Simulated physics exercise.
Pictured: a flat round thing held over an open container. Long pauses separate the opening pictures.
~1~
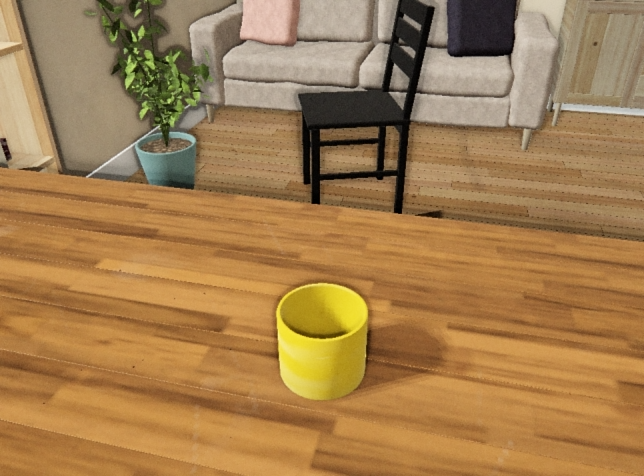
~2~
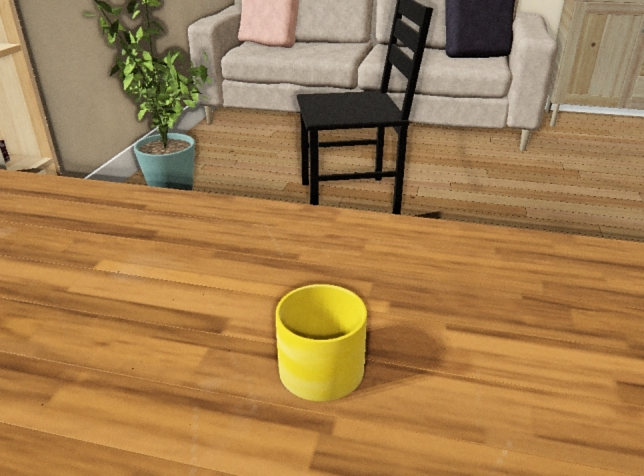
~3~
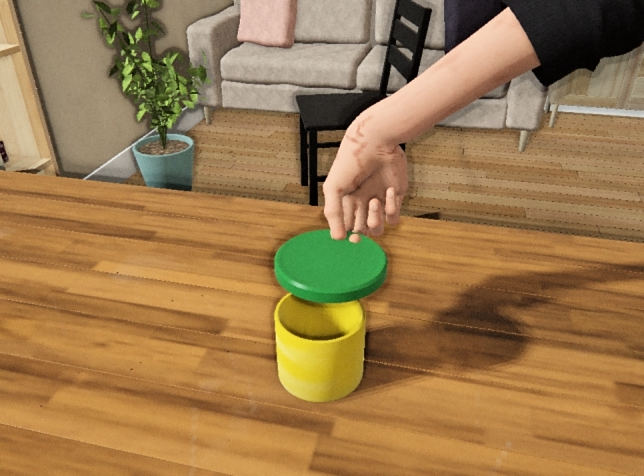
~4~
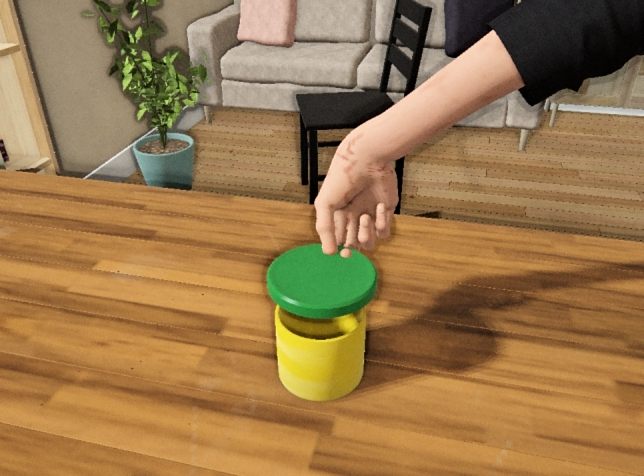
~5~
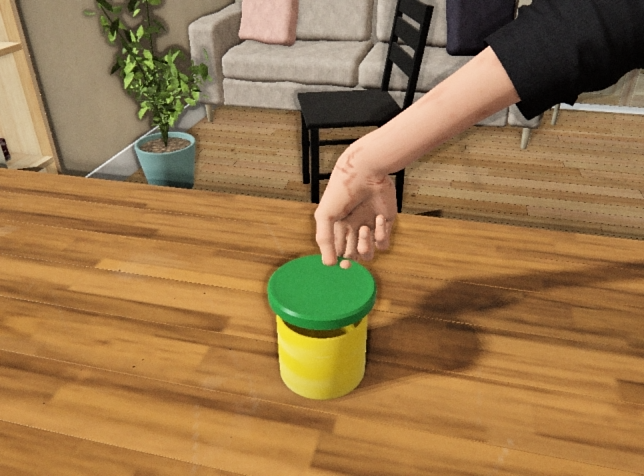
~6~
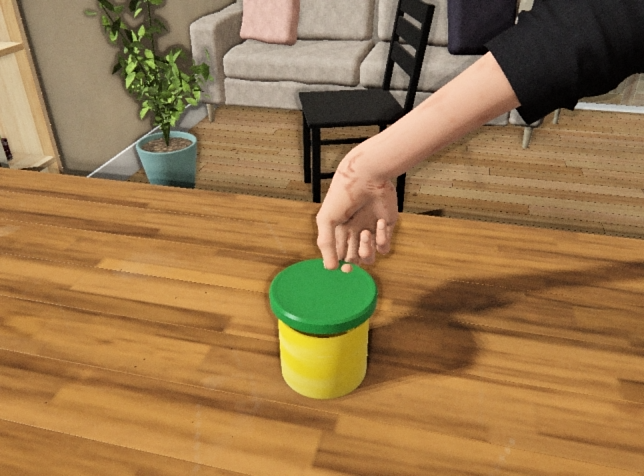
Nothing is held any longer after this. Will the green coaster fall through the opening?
No.
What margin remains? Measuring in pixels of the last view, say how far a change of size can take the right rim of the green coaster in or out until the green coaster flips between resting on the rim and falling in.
The switch comes after a shift of some 12 pixels left.
Then, 0.10 s after the last picture, green coaster moving near (324, 304).
Then, 0.22 s after the last picture, green coaster sitting on the rim near (324, 303).
At rest, the green coaster works as a lid, near (324, 303).
